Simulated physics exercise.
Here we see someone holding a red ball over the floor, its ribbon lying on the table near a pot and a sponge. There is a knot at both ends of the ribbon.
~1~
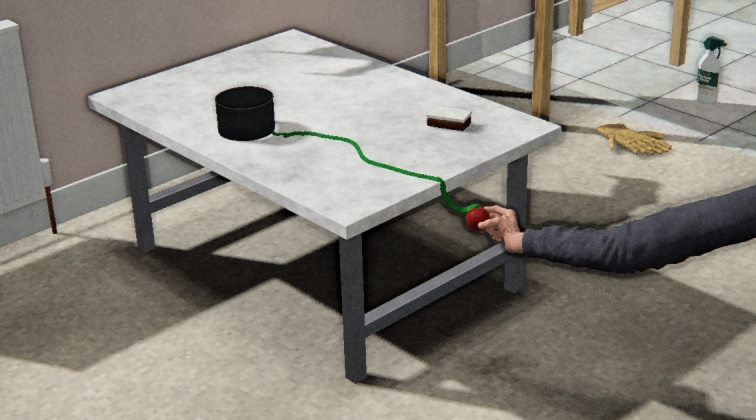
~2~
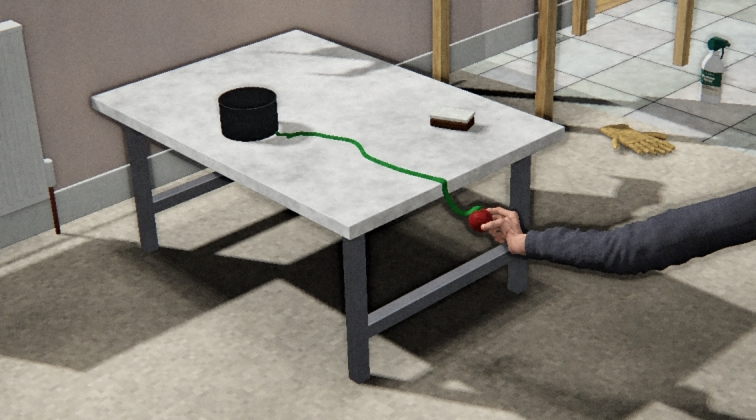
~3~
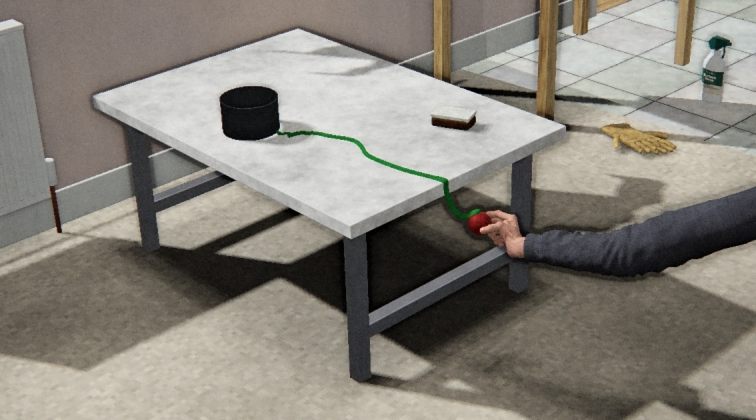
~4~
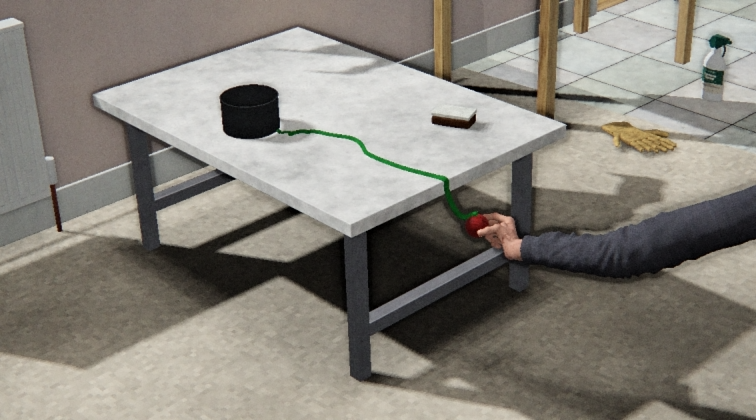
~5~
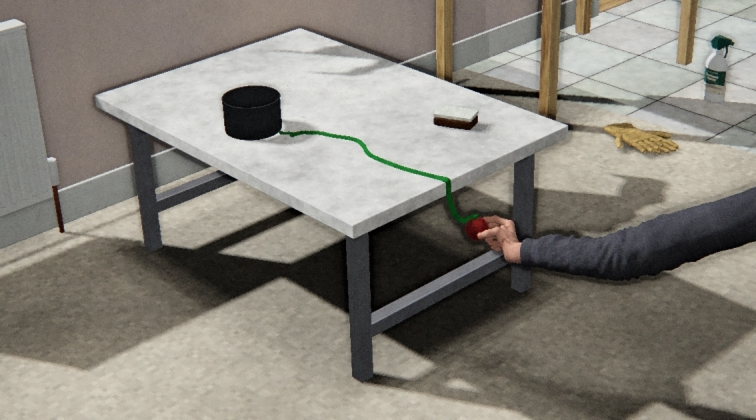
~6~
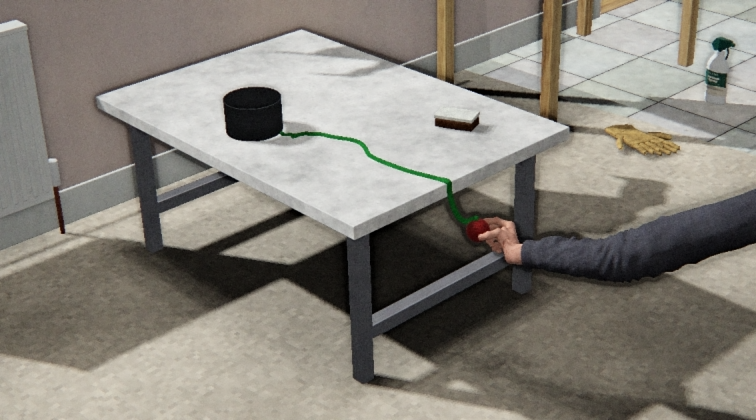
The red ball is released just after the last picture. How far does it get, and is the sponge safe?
The red ball stays suspended; the sponge stays put.
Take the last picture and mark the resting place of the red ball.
About (445, 279).
Then, 0.92 s after the last picture, ball below the edge near (471, 277); pot unmoved; sponge unmoved.
Then, 1.96 s after the last picture, ball below the edge near (479, 273); pot unmoved; sponge unmoved.
At rest, ball below the edge near (445, 279); pot unmoved; sponge unmoved. The red ball swings from the edge and the sponge stays on top.
